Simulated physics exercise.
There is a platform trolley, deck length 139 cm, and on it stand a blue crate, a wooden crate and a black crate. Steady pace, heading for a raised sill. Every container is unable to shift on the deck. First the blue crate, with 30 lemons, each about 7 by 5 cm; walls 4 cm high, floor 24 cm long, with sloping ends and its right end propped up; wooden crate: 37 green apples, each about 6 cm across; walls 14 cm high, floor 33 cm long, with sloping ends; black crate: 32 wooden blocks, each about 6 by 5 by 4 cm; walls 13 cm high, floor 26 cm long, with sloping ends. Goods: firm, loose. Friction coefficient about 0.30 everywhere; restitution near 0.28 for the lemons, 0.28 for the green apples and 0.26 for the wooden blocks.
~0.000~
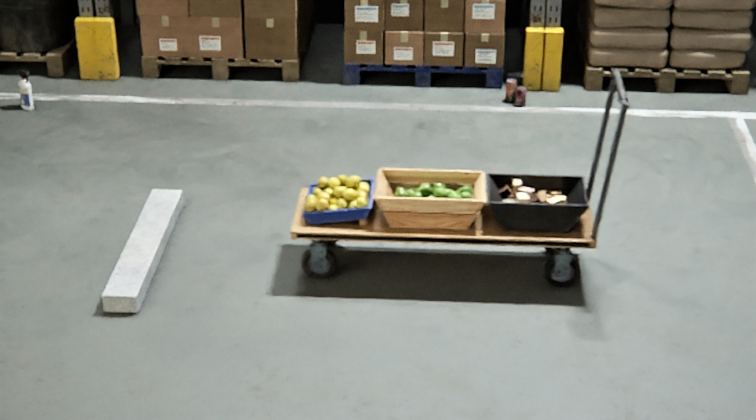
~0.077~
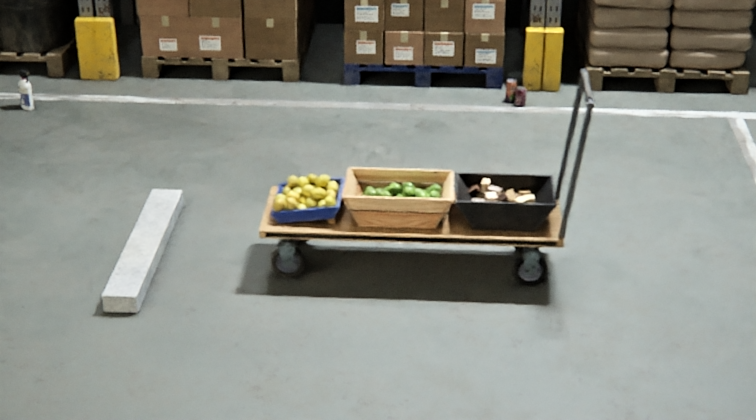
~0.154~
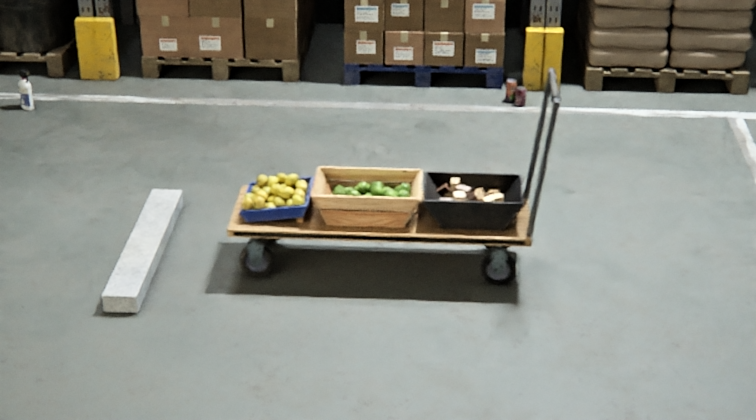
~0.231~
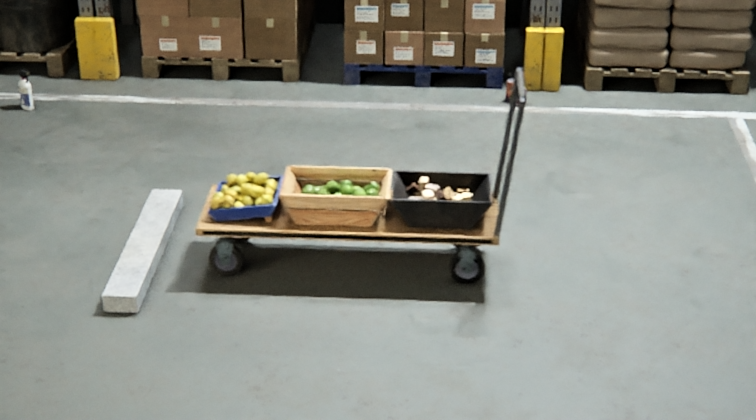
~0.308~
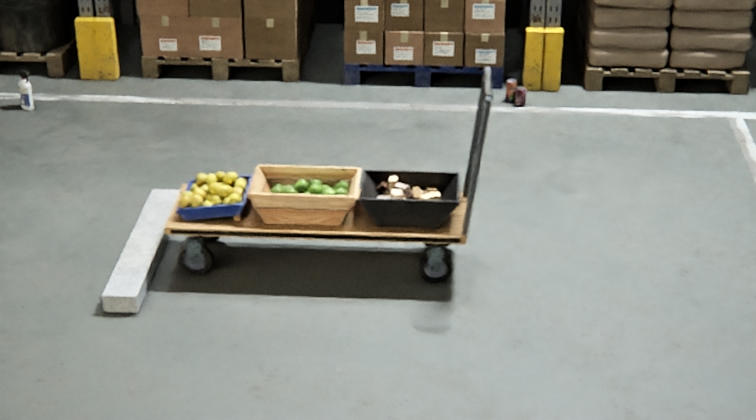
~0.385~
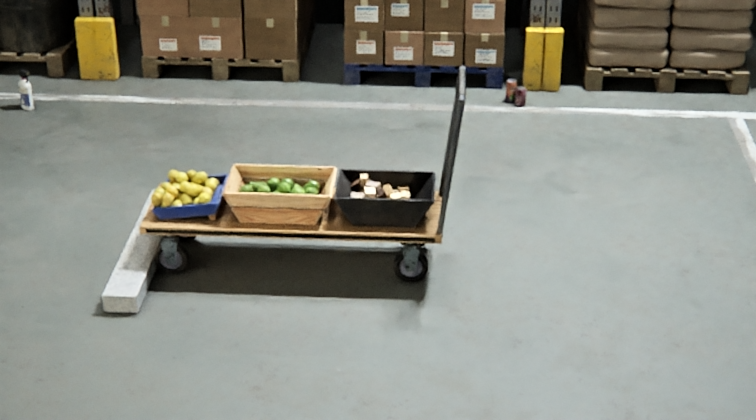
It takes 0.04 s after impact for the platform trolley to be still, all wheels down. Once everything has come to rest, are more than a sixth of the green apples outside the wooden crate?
Retained: Above five sixths.
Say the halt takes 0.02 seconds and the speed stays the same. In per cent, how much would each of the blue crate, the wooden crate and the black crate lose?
You'd end up with blue crate at 60 %, wooden crate at 10 % and black crate at 0 %.
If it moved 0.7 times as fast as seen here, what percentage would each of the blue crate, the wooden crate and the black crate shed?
Blue crate 30, wooden crate 0, black crate 0 per cent.
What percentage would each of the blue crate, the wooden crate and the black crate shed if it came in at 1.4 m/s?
In that case the blue crate sheds 30 per cent of its load, the wooden crate 0 per cent, and the black crate 0 per cent.
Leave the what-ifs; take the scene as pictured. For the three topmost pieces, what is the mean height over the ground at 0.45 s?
On average they sit about 44 cm high.
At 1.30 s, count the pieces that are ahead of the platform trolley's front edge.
I'd put it at some 16 pieces.
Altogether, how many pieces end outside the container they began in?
About 16 pieces.
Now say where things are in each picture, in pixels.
In the first picture (places track the rim corner closest to us here), wooden crate (483, 200); black crate (587, 205); 70 cm to go; all still inside.
Wooden crate (450, 199); black crate (554, 204); 55 cm to go, in the second picture.
Wooden crate (418, 198); black crate (522, 203); 41 cm to go, in the third picture.
Wooden crate (386, 197); black crate (490, 202); 26 cm to go, in the fourth picture.
Wooden crate (354, 196); black crate (457, 201); 11 cm to go, in the fifth picture.
Wooden crate (329, 196); black crate (432, 201); stopping; all still inside, in the sixth picture.
After 0.45 s, the blue crate is down by 4 of 30, the wooden crate has all 37 and the black crate has all 32.
After 0.57 s, the blue crate is down by 11 of 30, the wooden crate has all 37 and the black crate has all 32.
After 0.80 s, the blue crate is down by 15 of 30, the wooden crate has all 37 and the black crate has all 32.
Outcome (at 1.30 s), the blue crate is down by 15 of 30, the wooden crate has all 37 and the black crate has all 32. Asked share, 0 of 37, 0 per cent.
